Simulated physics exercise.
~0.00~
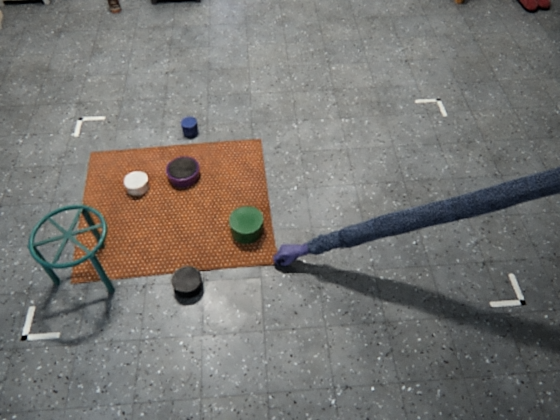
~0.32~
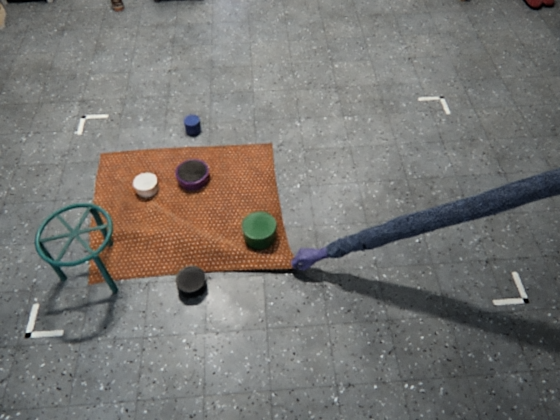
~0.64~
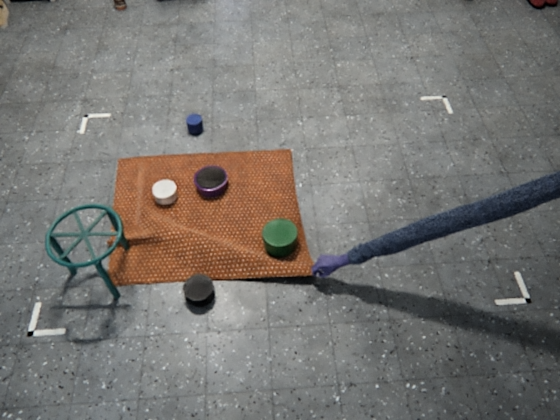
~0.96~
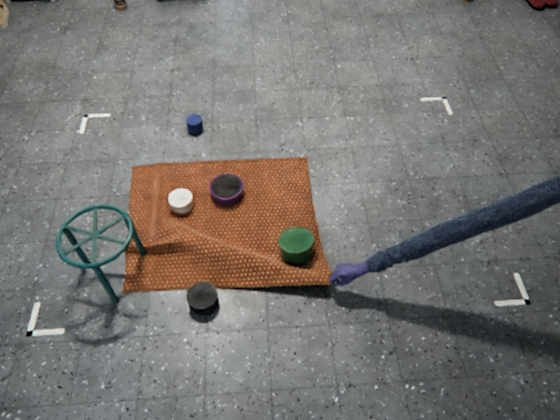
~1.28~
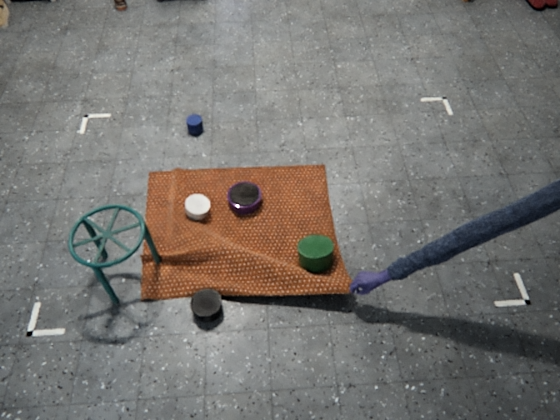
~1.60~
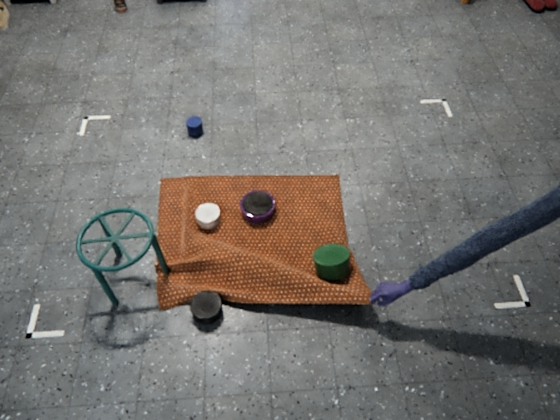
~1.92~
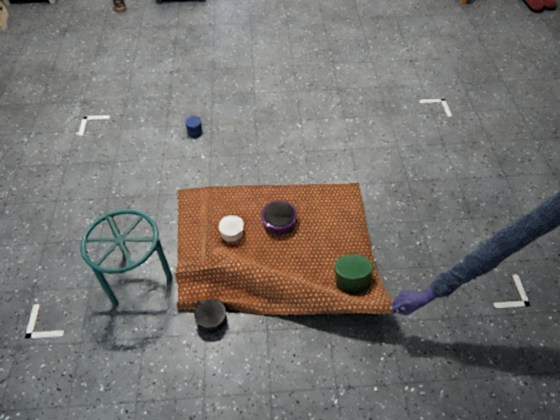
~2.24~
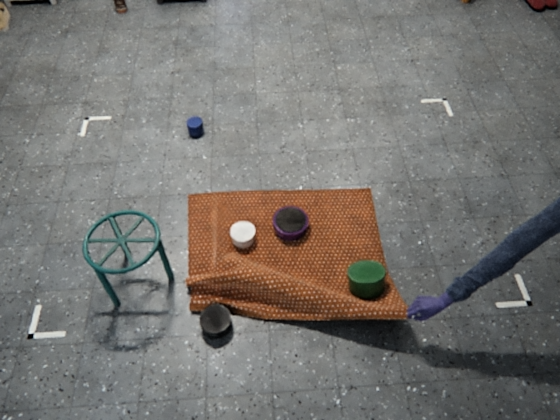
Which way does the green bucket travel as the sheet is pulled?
It travels to the right, riding along on the orange sheet while also coming somewhat nearer the viewer.
